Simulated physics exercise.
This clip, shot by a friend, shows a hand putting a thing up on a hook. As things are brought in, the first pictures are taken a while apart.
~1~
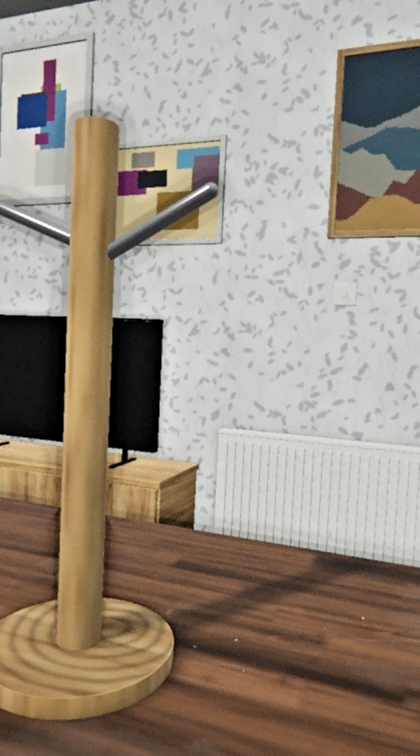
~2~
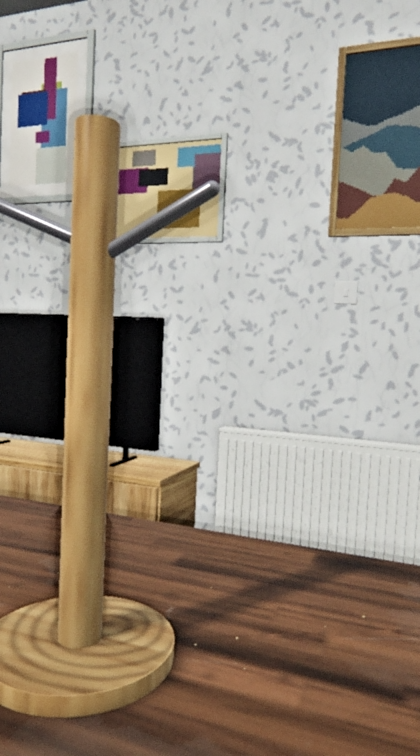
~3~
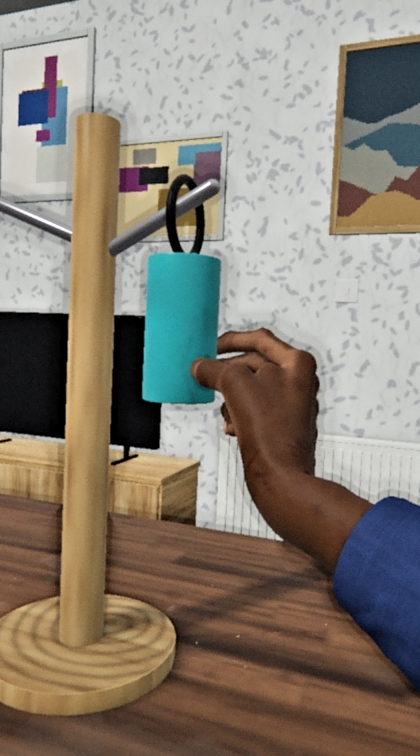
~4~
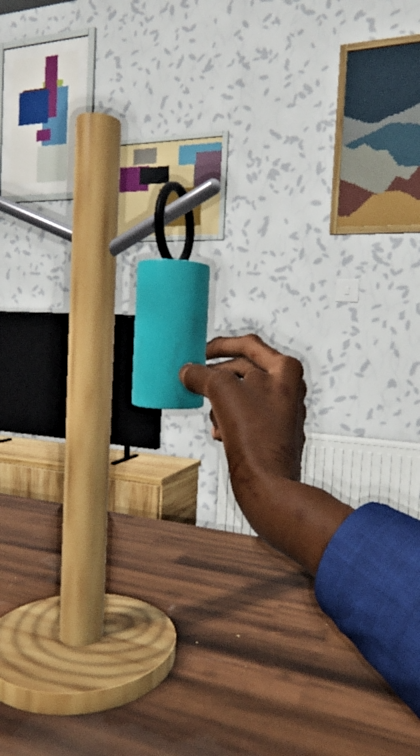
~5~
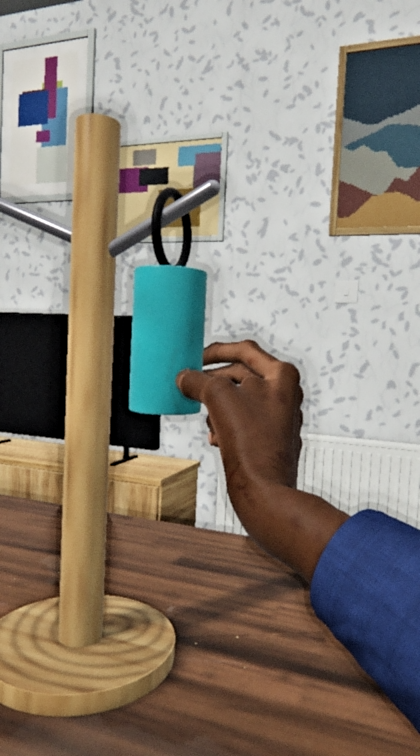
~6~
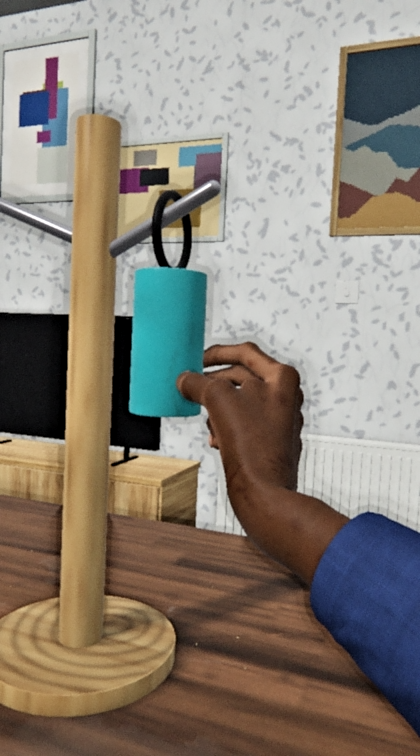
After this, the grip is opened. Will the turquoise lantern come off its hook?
No.
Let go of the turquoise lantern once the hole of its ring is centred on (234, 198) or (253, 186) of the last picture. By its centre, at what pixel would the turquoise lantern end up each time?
It settles near (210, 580) and near (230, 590), respectively.
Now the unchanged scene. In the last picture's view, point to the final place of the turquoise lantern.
It comes to rest at about (149, 328) in the last picture.
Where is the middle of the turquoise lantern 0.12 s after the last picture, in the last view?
The middle sits near (155, 323).
Then, 0.12 s on from there, turquoise lantern turned 16° from its first pose near (155, 322).
In the end, the turquoise lantern stays on its peg, near (149, 327).
